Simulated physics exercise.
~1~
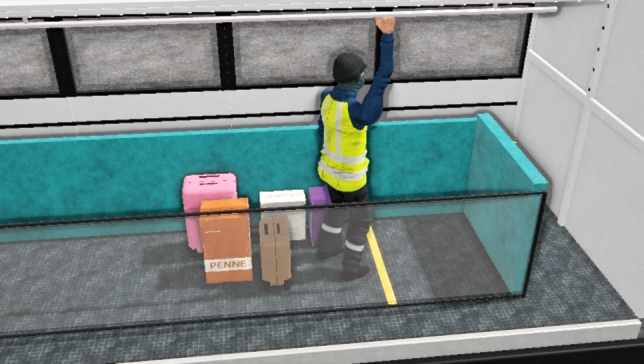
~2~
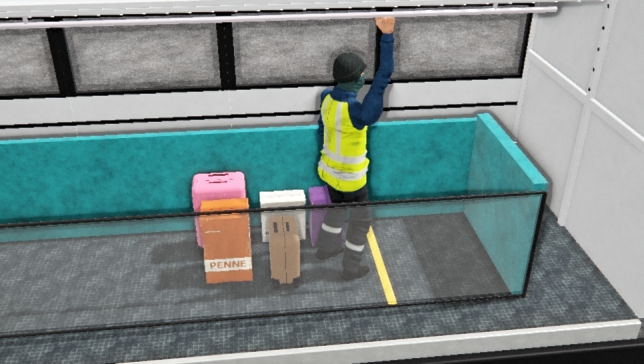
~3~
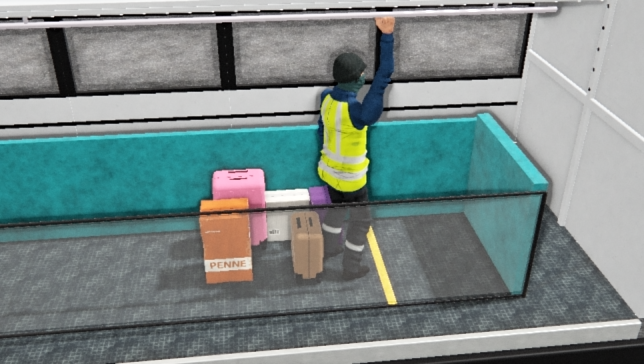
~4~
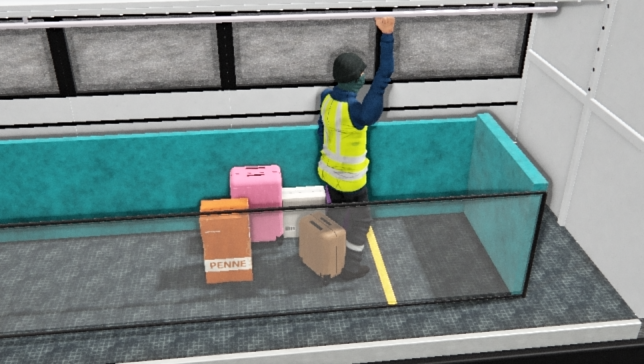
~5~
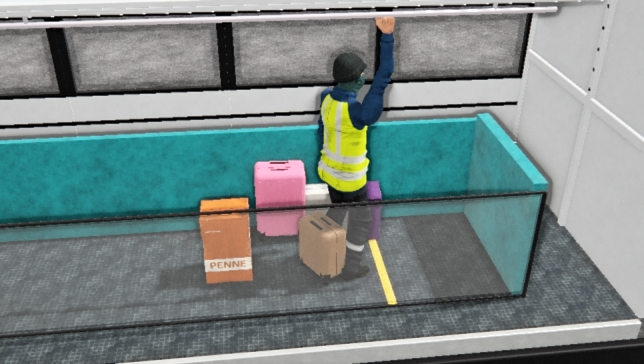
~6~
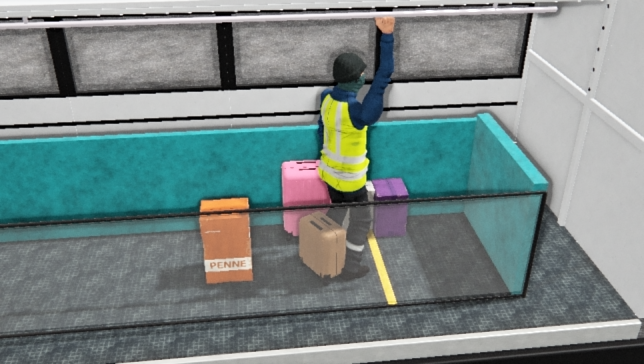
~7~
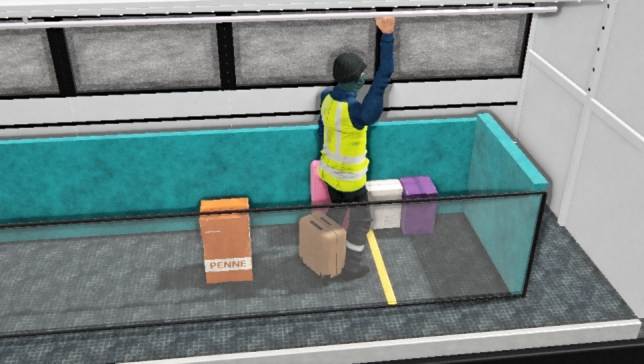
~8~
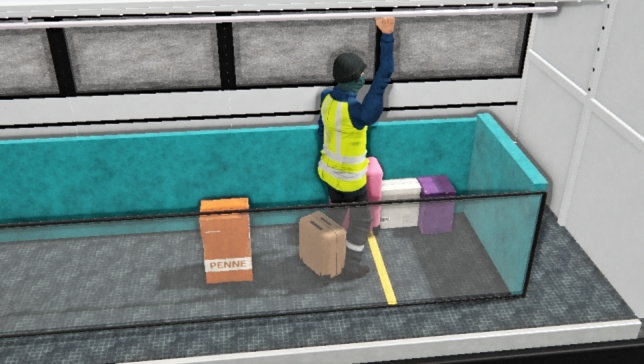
At the start, a person in a yellow vest holds a rail in a bay with a pink wheeled case, a white carton, a purple pack, a small brown case and a tall orange bag. The pink and brown cases roll right while the others stay put. The brown case turns and halts short of the yellow line. Meanwhile, the pink case keeps rolling behind the person, and the carton and pack slide right too. Finally, the carton and pack are past the line, the pink case is just short of it, and the orange bag has never moved.
